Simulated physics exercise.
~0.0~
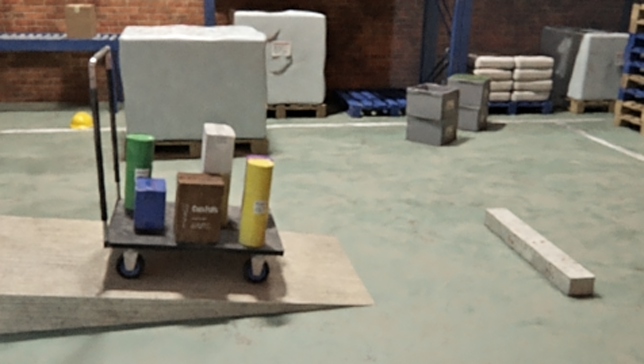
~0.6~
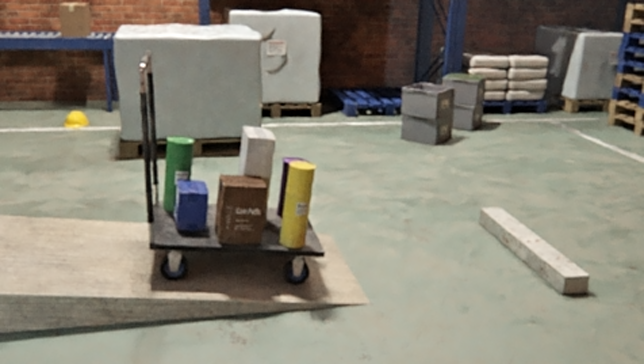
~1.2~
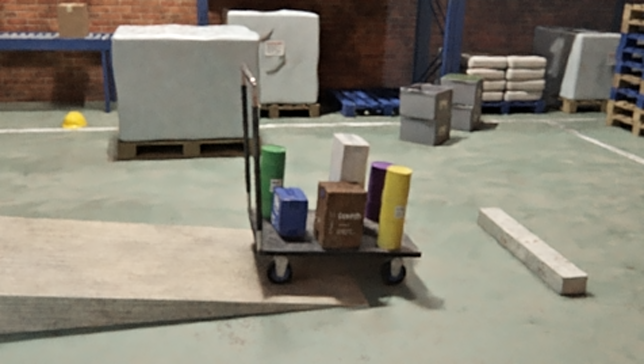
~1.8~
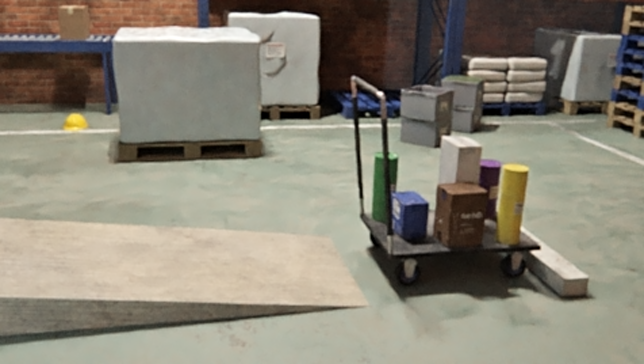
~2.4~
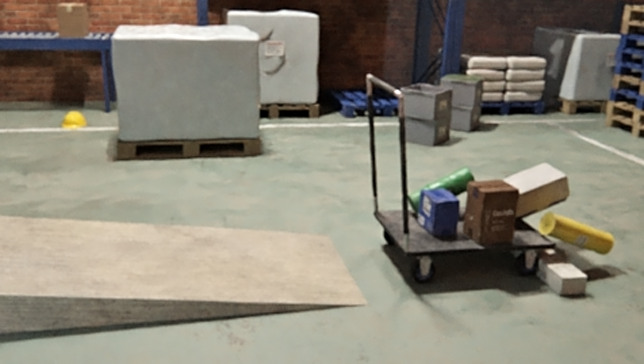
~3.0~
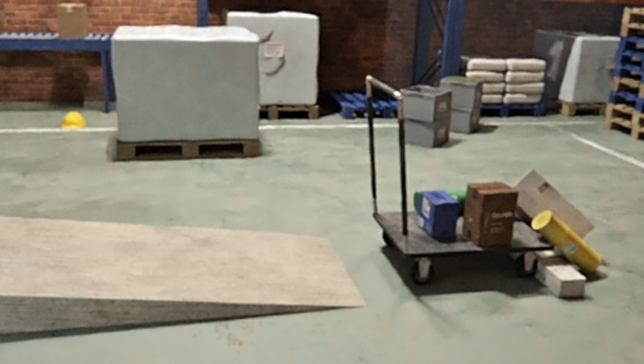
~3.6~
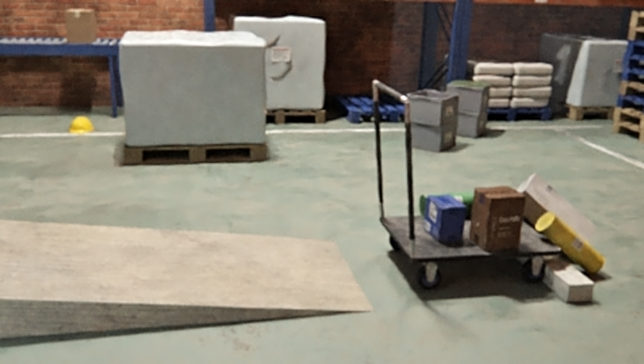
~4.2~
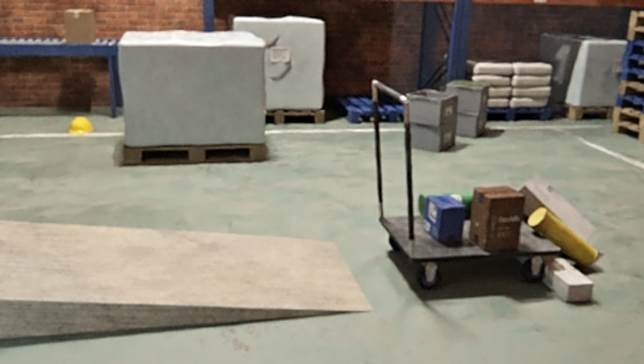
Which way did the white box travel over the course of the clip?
It moved to the right, first riding on the trolley and then falling off its right end at the kerb.
